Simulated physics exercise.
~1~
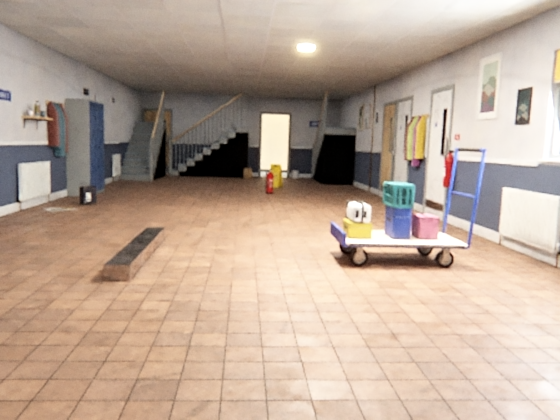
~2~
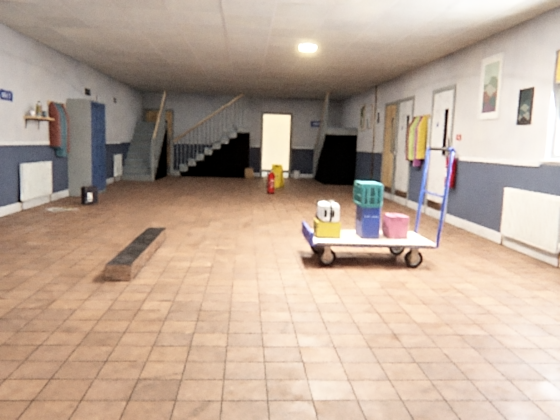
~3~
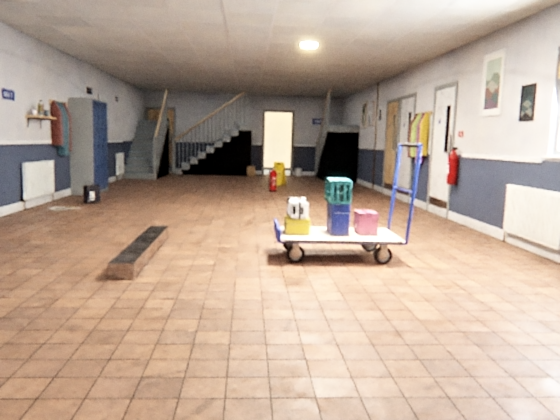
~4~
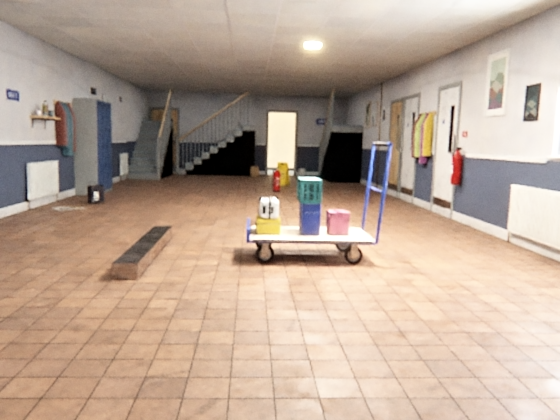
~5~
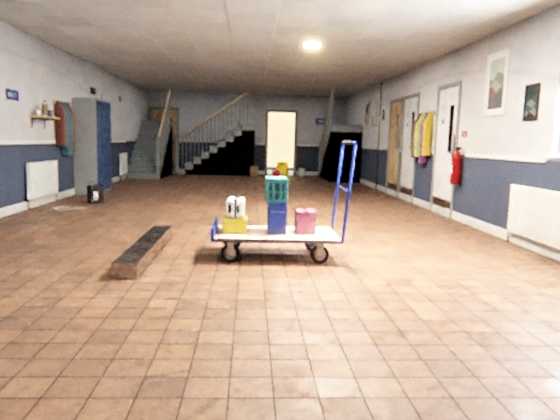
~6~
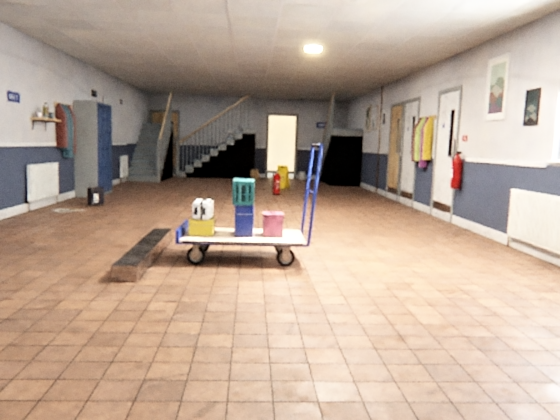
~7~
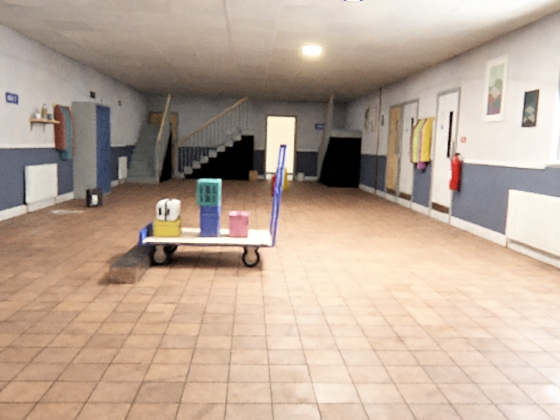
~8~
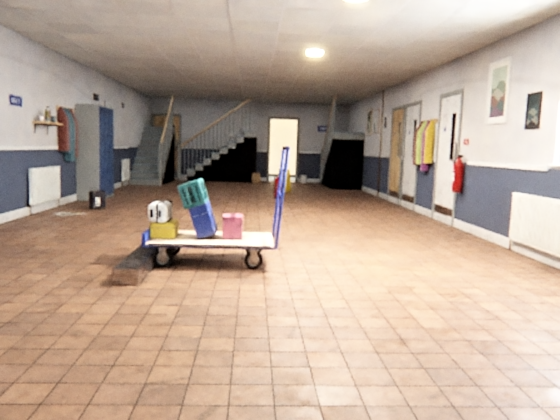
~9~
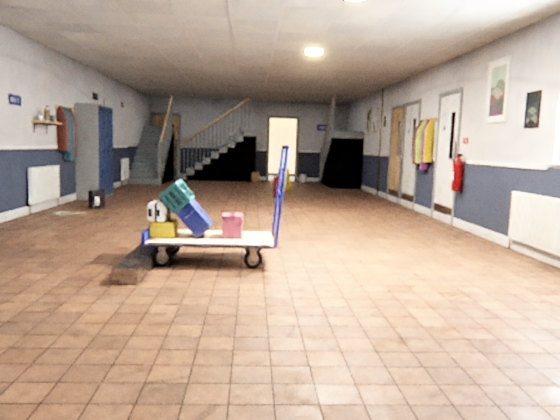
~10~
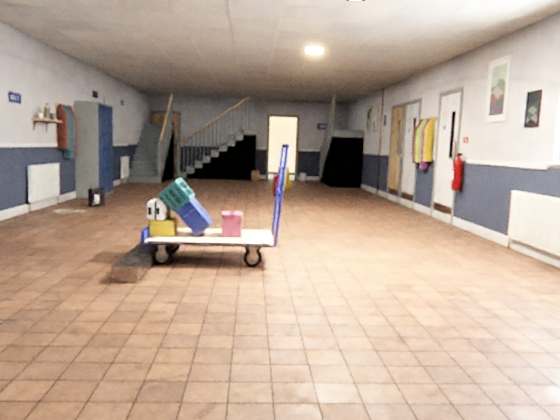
We see a flat cart carrying stacked boxes roll left across a tiled hall until it stops at a low beam on the floor, whereupon the blue box and the teal crate on top tip left and come to rest leaning against the white and yellow items, all still aboard.
